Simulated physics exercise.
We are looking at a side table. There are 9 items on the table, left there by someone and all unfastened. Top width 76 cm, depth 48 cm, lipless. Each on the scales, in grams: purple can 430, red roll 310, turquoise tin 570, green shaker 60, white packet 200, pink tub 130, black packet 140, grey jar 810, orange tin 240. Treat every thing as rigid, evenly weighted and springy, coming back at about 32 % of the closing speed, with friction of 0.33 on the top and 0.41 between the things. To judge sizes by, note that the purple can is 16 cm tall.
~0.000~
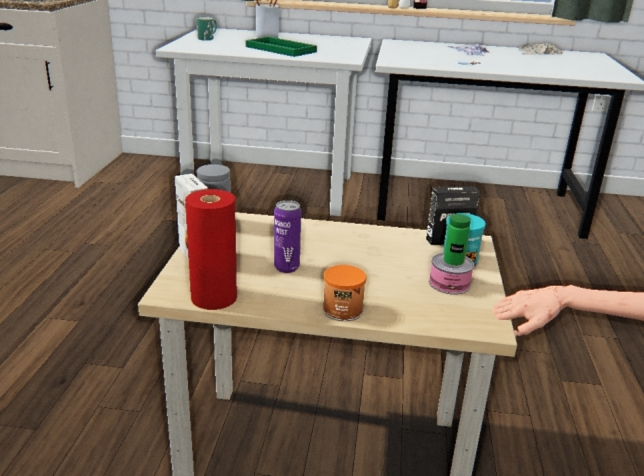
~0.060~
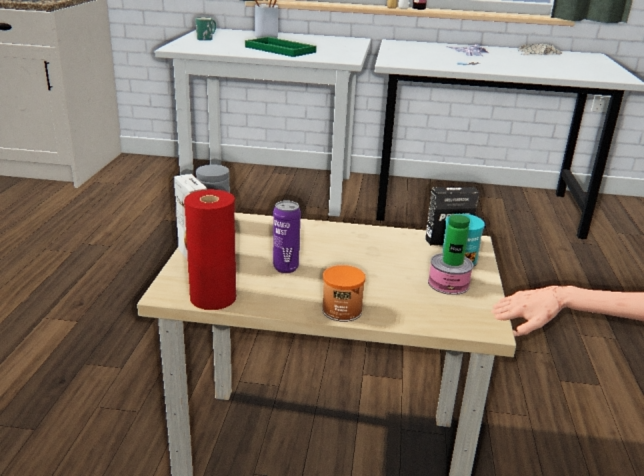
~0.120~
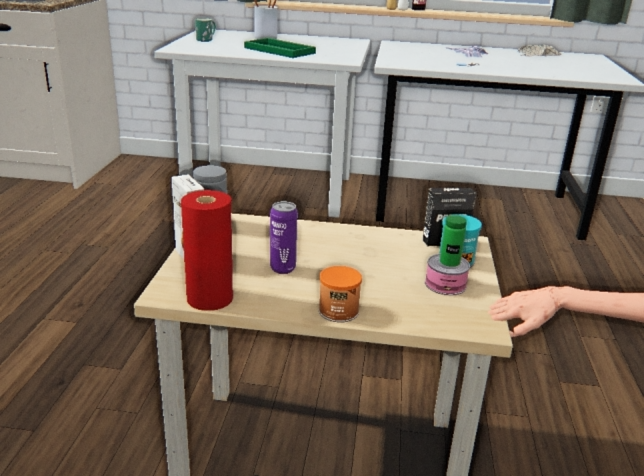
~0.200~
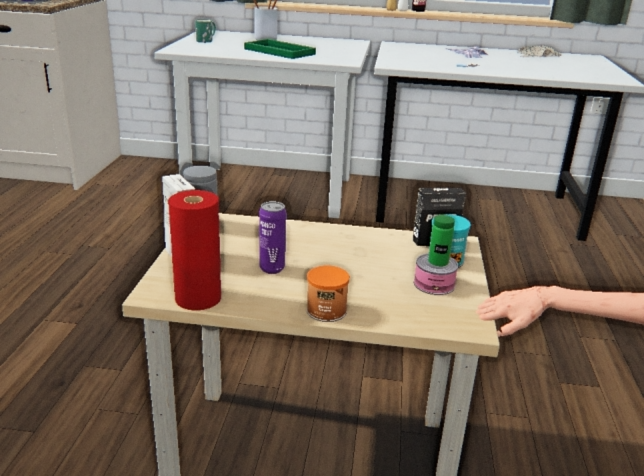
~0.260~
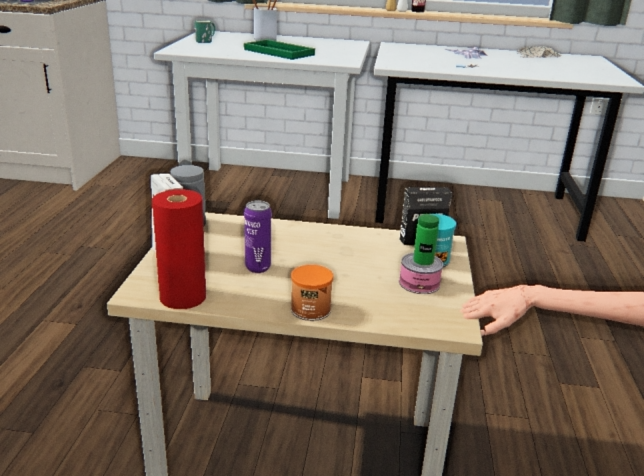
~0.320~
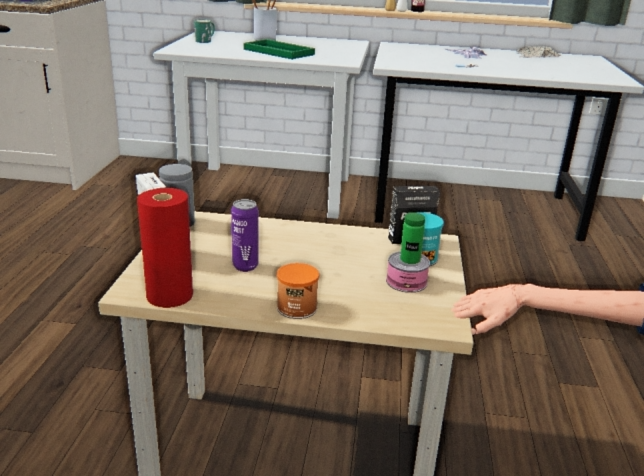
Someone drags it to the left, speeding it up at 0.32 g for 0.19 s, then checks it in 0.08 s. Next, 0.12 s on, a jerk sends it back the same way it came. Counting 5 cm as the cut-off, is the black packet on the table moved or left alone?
Most likely it sits tight.
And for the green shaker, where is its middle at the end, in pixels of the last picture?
It ends up near (453, 242).
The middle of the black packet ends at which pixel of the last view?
Around pixel (449, 219).
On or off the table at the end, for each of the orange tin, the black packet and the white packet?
Well, the orange tin does not come off, the black packet does not come off, and the white packet does come off.
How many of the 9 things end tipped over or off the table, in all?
In total, 1.
After 0.42 s, table along by 8 cm; black packet moved 3 cm near (405, 215); white packet 18° off upright; green shaker moved 3 cm.
After 0.72 s, white packet and grey jar now off the table; black packet moved 2 cm near (443, 218); green shaker moved 2 cm.
After 0.82 s, grey jar 8° off upright.
After 1.02 s, grey jar moved 3 cm.
In the end (1.4 s), off the table, white packet; the other 8 under 5 cm from the start. At the end, from the last picture's camera, black packet near (449, 219).
